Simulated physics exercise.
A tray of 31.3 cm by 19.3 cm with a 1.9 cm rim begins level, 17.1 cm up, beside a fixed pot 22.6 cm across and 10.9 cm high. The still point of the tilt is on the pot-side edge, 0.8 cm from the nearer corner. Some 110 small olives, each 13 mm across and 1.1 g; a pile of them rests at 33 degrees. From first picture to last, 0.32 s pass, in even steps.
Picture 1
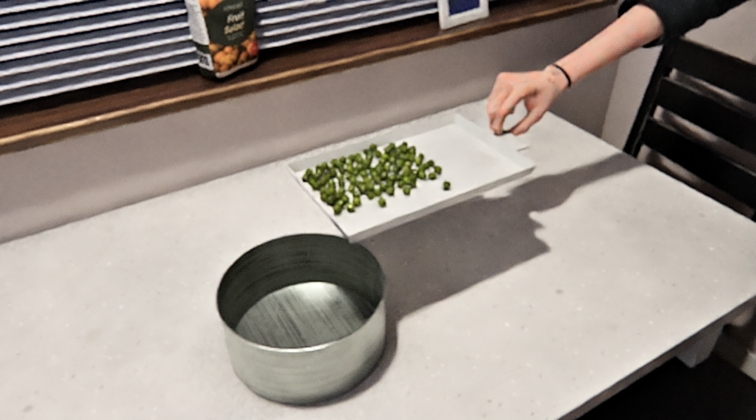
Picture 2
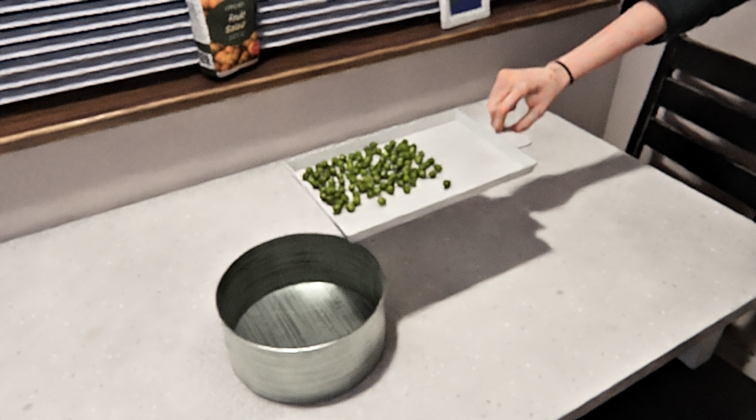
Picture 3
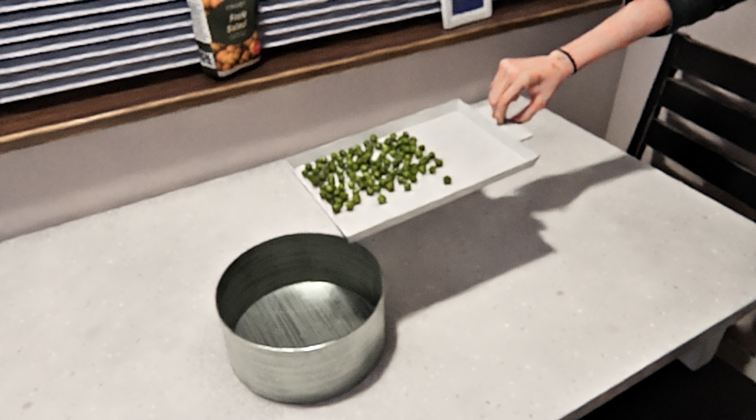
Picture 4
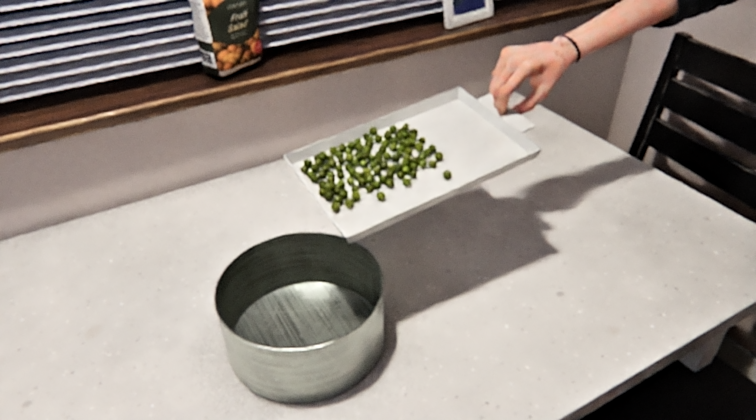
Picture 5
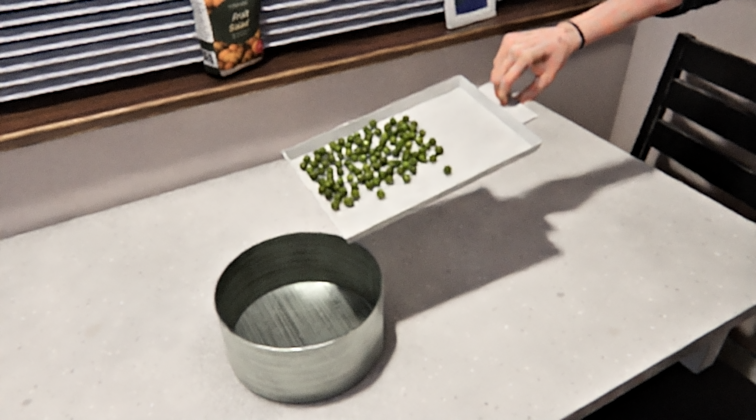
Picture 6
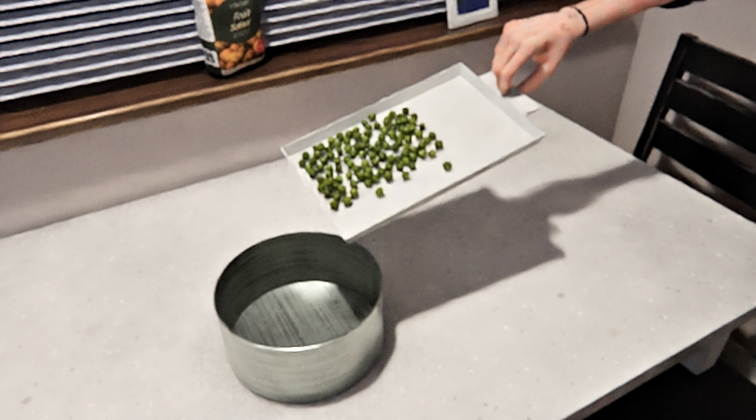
At the start, a hand holds the right end of a level white tray of small green olives above a pale table, beside a round metal pot. The hand then gradually raises that end, so the tray slopes down toward the pot, while the olives stay clustered in place.
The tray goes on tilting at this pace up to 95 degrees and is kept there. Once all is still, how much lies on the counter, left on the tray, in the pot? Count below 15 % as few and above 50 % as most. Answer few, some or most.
On the counter: Few; left on the tray: Few; in the pot: Most.
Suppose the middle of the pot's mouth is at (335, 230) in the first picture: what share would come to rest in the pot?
Some 0 per cent.
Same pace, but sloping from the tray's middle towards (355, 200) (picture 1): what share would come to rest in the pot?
About 75 per cent.
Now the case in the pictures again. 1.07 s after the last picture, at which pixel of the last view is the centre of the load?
Near (335, 182).
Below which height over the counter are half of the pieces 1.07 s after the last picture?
Some 26 cm.
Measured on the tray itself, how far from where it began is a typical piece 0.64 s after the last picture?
Roughly 7 cm.
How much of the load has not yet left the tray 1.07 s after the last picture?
About 95 per cent.
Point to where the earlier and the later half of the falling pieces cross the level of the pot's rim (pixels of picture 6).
First near (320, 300), later near (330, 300).
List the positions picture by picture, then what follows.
In the first frame, tray tilt 0 degrees, front corners at (350, 232) and (532, 163); middle of the pieces at (374, 176); pot at (302, 285).
In the second frame, tray tilt 1 degrees, front corners at (350, 232) and (533, 162); middle of the pieces at (374, 174).
In the third frame, tray tilt 4 degrees, front corners at (349, 232) and (535, 155), lowest corner left front; middle of the pieces at (374, 170).
In the fourth frame, tray tilt 8 degrees, front corners at (348, 233) and (537, 148), lowest corner left front; middle of the pieces at (374, 165).
In the fifth frame, tray tilt 12 degrees, front corners at (347, 234) and (538, 140), lowest corner left front; middle of the pieces at (374, 160).
In the sixth frame, tray tilt 15 degrees, front corners at (347, 235) and (540, 133), lowest corner left front; middle of the pieces at (373, 156); pot at (299, 283).
Then, 0.64 s after the last picture, tilt 53 degrees; the tray holds 100 %, the pot 0 %.
Then, 1.07 s after the last picture, tilt 78 degrees; the tray holds 95 %, the pot 5 %.
Then, 1.58 s after the last picture, tilt 95 degrees; the tray holds 10 %, the pot 75 %.
In the end, counter 5 %, tray 0 %, pot 95 %.
